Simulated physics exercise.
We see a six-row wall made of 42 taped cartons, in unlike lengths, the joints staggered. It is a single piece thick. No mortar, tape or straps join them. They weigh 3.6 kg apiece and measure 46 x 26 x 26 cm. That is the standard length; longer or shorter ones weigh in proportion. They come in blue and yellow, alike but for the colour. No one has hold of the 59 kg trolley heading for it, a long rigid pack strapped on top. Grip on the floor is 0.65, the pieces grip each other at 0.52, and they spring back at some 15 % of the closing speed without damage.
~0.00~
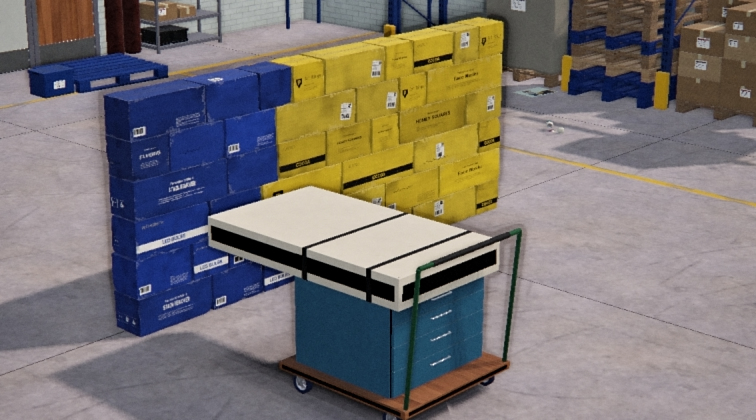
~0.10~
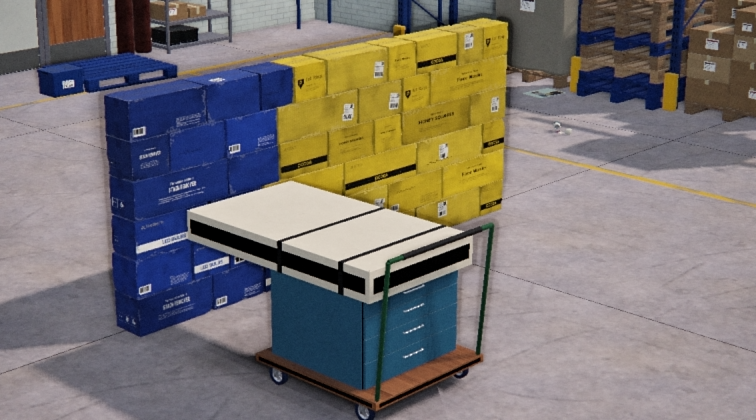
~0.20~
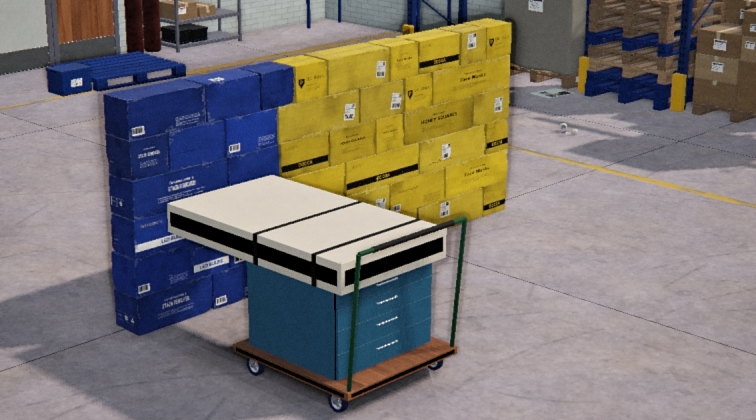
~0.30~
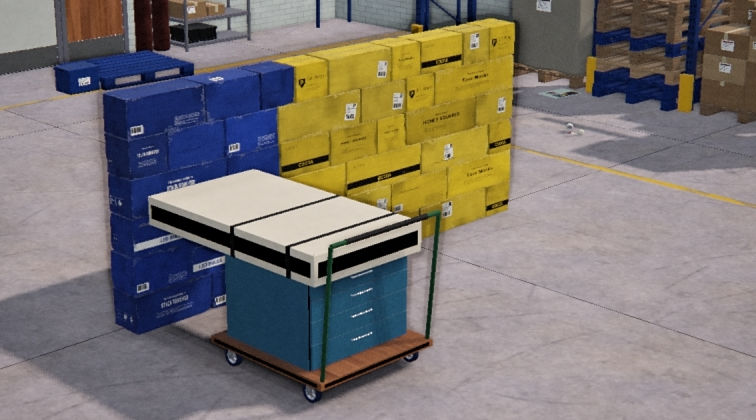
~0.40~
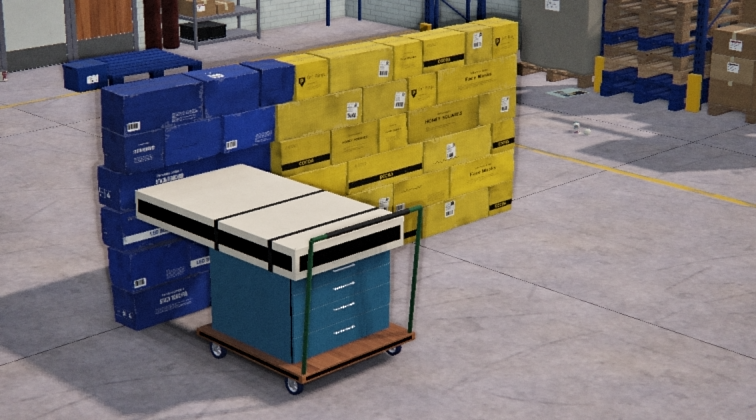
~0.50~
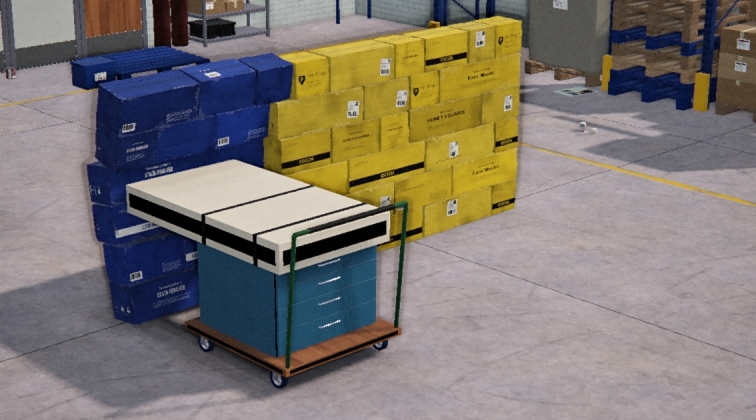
Loaded trolley rolling left across a warehouse floor into a blue and yellow carton wall, shoving blue cartons back and tilting them.
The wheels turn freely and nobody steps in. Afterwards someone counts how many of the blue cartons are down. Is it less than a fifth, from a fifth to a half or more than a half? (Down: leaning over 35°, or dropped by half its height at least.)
Ending down: More than a half.
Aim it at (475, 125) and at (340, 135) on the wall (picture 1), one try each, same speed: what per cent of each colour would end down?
Blue 0 then 10, yellow 40 then 30 per cent.
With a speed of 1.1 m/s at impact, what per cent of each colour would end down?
In that case blue 70, yellow 0 per cent.
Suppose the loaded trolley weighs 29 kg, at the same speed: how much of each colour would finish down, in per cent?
In that case blue 80, yellow 0 per cent.
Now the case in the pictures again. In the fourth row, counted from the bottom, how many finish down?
2 of them.
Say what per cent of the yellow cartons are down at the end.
Yellow 0 per cent.
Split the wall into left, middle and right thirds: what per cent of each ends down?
Left 80, middle 0, right 0 per cent.
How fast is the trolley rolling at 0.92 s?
Near 0.8 m/s.
After 0.68 s, load 35 cm past the wall's line, still rolling; 5 of the 16 blue cartons down (5 of 42 in all colours); top blue carton leaning 46°, 13 cm lower.
After 0.92 s, load 53 cm past the wall's line, still rolling; 12 of the 16 blue cartons down (12 of 42 in all colours); top blue carton on its side.
After 1.38 s, load 73 cm past the wall's line, still rolling; 13 of the 16 blue cartons down (13 of 42 in all colours); top blue carton on its side.
At rest (3.2 s), load 78 cm past the wall's line, stopped; 13 of the 16 blue cartons down (13 of 42 in all colours); top blue carton on its side; top yellow carton unmoved. That is 81 per cent. As the last picture would show them, middles, top blue carton near (114, 151), top yellow carton near (301, 75).
